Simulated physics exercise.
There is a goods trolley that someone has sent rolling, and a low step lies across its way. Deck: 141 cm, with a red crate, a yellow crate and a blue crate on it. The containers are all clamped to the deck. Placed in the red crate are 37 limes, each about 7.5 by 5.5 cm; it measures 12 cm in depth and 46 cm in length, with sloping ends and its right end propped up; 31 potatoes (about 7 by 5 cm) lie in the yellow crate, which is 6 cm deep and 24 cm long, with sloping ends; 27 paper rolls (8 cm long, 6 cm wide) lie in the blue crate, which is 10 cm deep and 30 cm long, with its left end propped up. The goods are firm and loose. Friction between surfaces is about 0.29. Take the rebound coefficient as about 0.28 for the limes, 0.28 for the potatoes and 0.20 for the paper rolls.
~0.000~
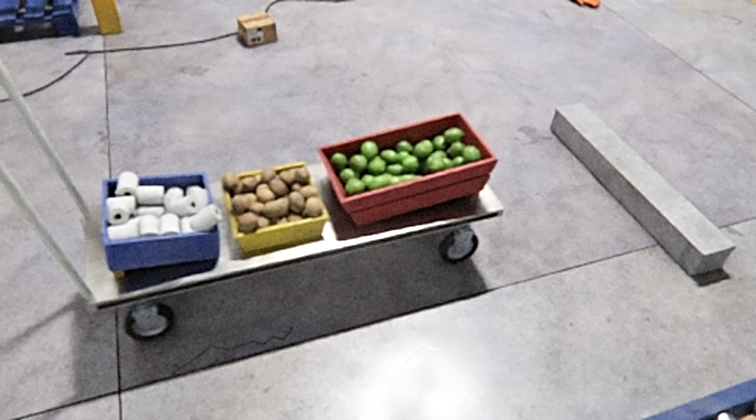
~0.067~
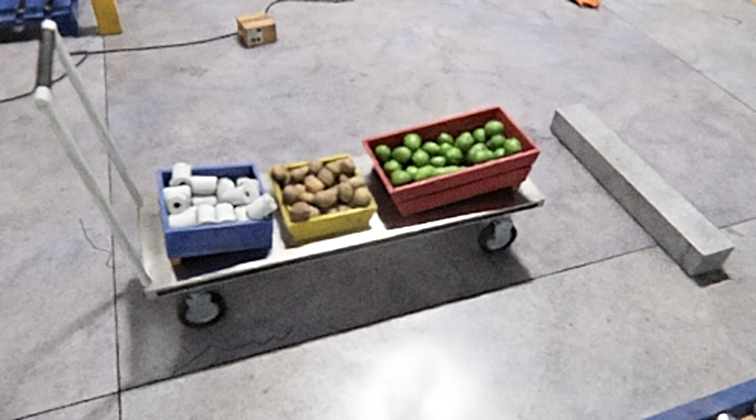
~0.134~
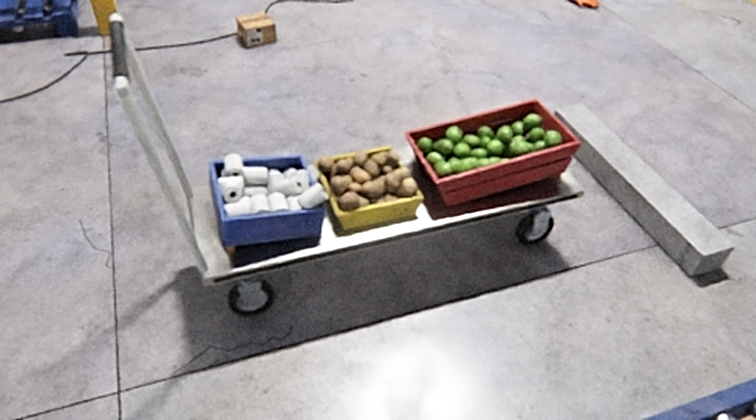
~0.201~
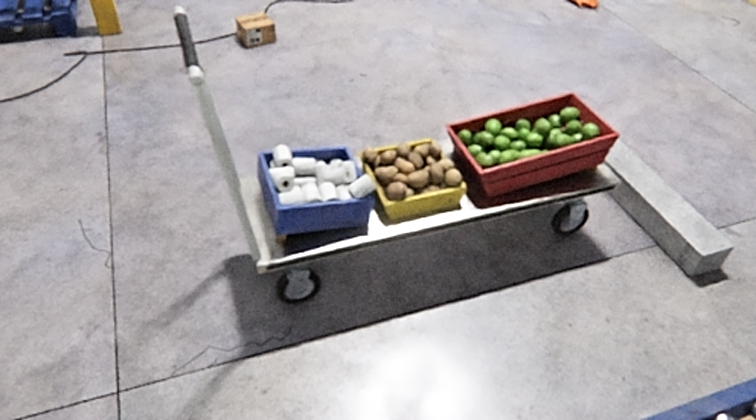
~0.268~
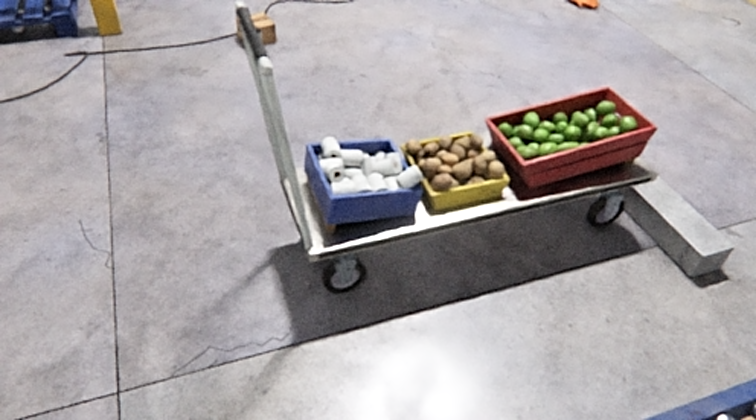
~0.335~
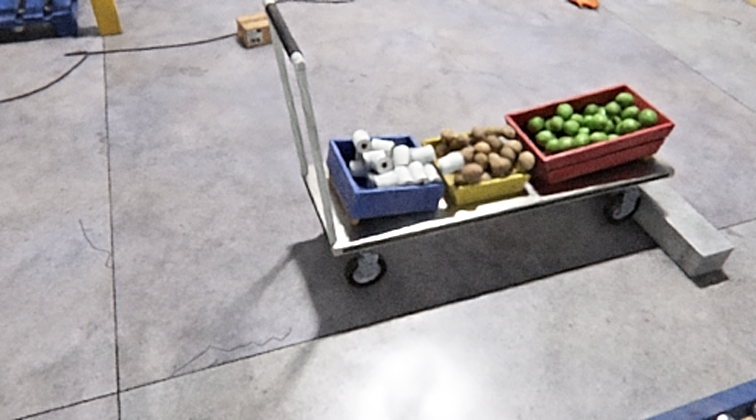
A flat trolley carrying paper rolls, potatoes and limes in blue, yellow and red crates rolled right across the concrete floor to a low step, where the rolls and potatoes shifted toward the right.
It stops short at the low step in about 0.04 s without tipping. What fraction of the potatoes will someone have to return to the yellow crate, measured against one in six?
More than one in six of them.
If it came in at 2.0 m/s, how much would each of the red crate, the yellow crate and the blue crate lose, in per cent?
Red crate 0 %, yellow crate 20 %, blue crate 10 %.
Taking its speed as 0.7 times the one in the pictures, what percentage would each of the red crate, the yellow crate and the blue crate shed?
Red crate 0, yellow crate 20, blue crate 10 per cent.
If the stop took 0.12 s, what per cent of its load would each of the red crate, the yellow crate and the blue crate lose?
In that case red crate 0, yellow crate 30 and blue crate 10 per cent.
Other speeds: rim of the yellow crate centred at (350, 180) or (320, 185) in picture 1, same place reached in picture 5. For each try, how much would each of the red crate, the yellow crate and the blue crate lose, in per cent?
Per cent lost, first try then second - red crate: 0, 0; yellow crate: 20, 30; blue crate: 10, 10.
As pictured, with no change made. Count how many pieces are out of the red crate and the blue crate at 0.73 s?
Red crate 0, blue crate 5, roughly.
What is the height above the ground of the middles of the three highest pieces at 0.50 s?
Around 54 cm high.
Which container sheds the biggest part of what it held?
That would be the yellow crate.
After 0.38 s, 0 of 37 out of the red crate, 3 of 31 out of the yellow crate and 2 of 27 out of the blue crate.
After 0.50 s, 0 of 37 out of the red crate, 9 of 31 out of the yellow crate and 3 of 27 out of the blue crate.
After 0.73 s, 0 of 37 out of the red crate, 12 of 31 out of the yellow crate and 5 of 27 out of the blue crate.
Final count (at 1.23 s), 0 of 37 out of the red crate, 13 of 31 out of the yellow crate and 5 of 27 out of the blue crate. Asked share, 13 of 31, 42 per cent.
